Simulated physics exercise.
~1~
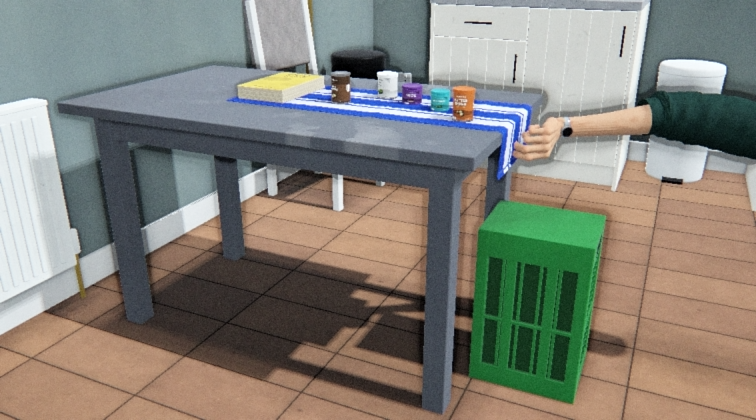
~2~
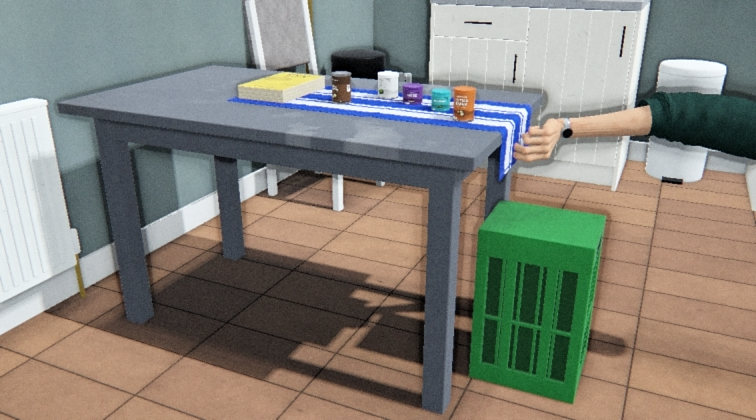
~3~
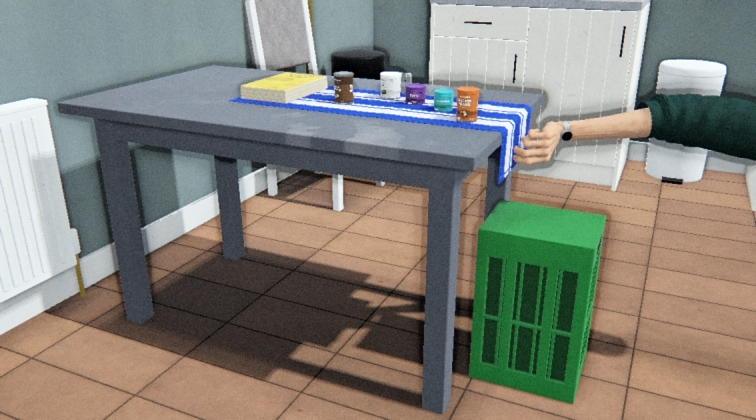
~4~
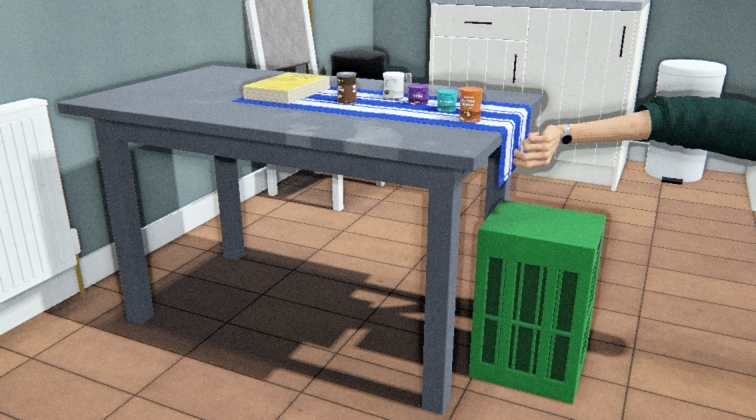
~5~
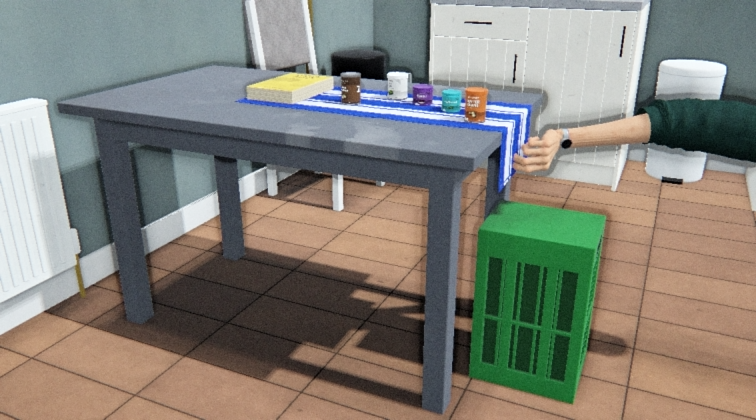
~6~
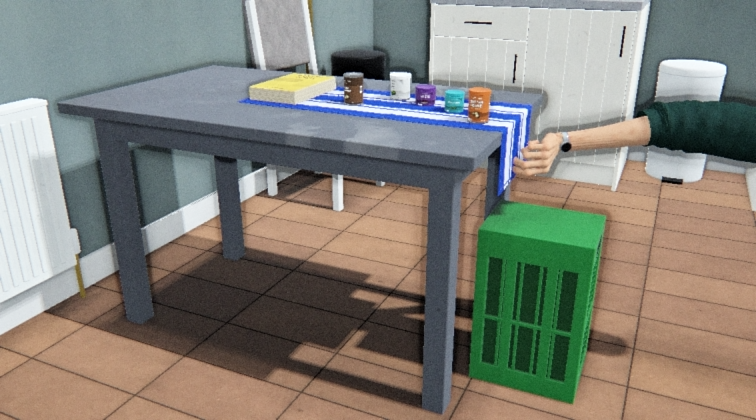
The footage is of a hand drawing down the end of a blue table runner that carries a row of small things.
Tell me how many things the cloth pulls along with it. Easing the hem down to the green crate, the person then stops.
It pulls along one.
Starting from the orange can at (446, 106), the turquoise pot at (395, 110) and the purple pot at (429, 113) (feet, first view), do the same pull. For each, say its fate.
You'd see the orange can hang on, the turquoise pot hang on and the purple pot hang on.
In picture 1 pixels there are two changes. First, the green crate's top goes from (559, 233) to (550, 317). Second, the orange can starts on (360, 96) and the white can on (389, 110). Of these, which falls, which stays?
The orange can stays aboard; the white can is lost.
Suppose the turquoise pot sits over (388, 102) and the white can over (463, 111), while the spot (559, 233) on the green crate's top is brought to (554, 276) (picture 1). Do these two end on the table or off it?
Observed: Turquoise pot remains seated; white can departs.
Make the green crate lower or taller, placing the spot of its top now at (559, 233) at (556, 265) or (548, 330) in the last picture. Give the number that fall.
For the first height 2, for the second 4.
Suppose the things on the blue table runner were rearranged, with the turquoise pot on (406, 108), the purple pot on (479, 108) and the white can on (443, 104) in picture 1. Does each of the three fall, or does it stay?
For the turquoise pot it's staying, for the purple pot it's falling, for the white can it's staying.
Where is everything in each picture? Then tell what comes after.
The first picture shows hem (498, 180); orange can (464, 88); turquoise pot (440, 90); purple pot (412, 85); white can (388, 73); brown can (341, 73); top of the crate (559, 233).
The second picture shows hem (499, 181); orange can (465, 88).
The third picture shows hem (498, 184); turquoise pot (444, 91).
The fourth picture shows hem (498, 188); purple pot (418, 86); top of the crate (559, 233).
The fifth picture shows hem (498, 192); white can (398, 74).
The sixth picture shows hem (498, 196); orange can (480, 90); turquoise pot (455, 92); purple pot (426, 86); white can (400, 74); brown can (353, 74).
A little later, hem near (512, 201); all still up.
Next, hem on the crate; orange can gone.
When it is over, hem on the crate; orange can gone. The answer is one.
